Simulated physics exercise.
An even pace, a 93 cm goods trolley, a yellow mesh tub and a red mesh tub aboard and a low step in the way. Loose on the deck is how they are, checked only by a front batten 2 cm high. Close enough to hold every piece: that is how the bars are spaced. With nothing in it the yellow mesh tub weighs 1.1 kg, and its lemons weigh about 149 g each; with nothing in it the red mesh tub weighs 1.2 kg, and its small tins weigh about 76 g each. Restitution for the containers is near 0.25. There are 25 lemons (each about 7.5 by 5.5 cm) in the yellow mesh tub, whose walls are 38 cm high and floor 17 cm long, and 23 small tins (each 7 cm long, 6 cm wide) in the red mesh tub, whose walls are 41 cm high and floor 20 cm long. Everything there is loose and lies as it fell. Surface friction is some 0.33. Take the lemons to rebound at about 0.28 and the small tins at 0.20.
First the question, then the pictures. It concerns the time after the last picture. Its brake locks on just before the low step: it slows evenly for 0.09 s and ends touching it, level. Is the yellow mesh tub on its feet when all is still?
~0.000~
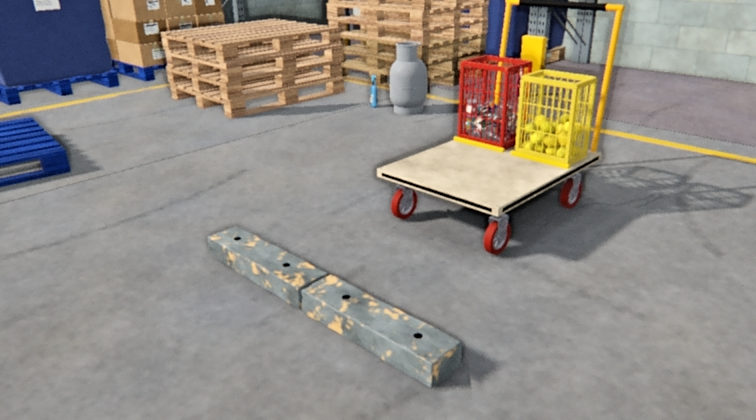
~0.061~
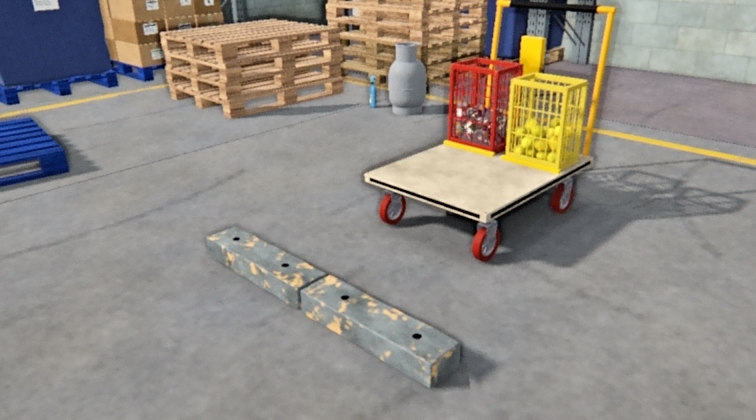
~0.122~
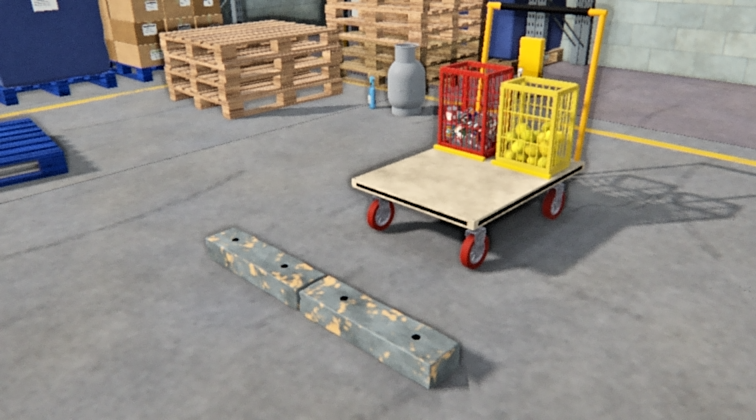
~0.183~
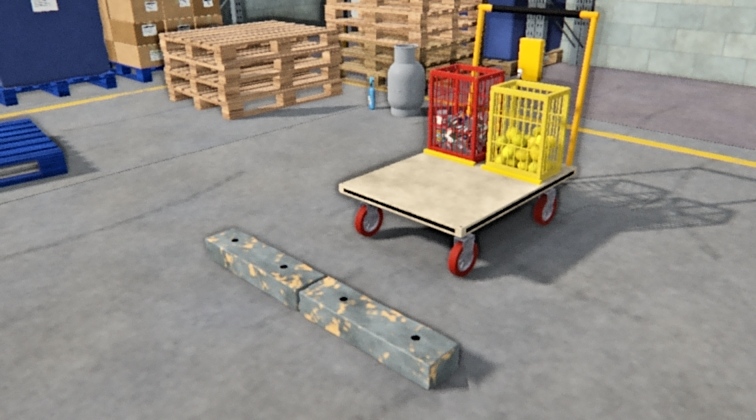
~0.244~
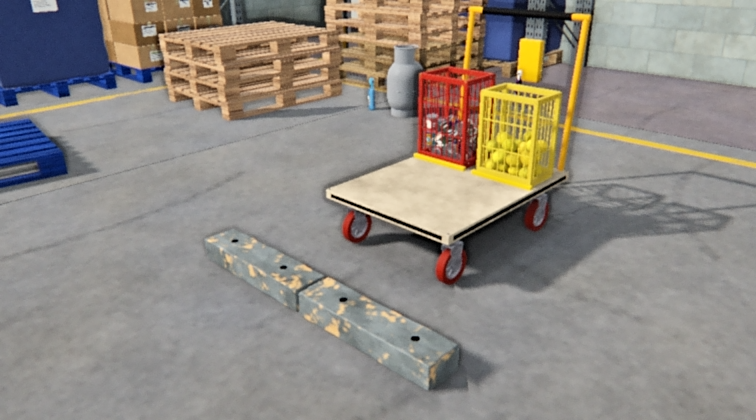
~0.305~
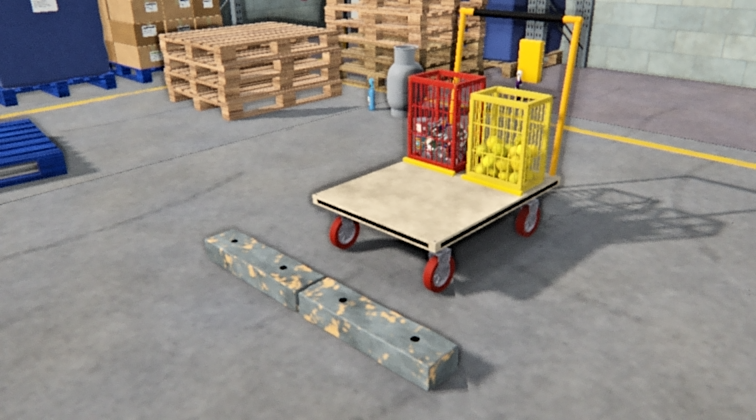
It stays on its base.
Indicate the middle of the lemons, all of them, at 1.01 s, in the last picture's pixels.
Close to (472, 175).
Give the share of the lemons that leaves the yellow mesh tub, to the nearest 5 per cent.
Roughly 0 percent.
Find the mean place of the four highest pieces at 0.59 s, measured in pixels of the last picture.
Mean position: Close to (438, 151) in the last view.
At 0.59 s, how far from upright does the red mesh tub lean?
Tilt: Around 5 degrees.
After 0.47 s, the jolt starts.
After 0.59 s, the yellow mesh tub leans 7° with 0 of 25 out and the red mesh tub leans 6° with 0 of 23 out.
After 0.77 s, the yellow mesh tub is upright with 0 of 25 out and the red mesh tub is upright with 0 of 23 out.
When it is over (at 1.01 s), the yellow mesh tub is upright with 0 of 25 out and the red mesh tub is upright with 0 of 23 out. Greatest lean of the yellow mesh tub, 8°.
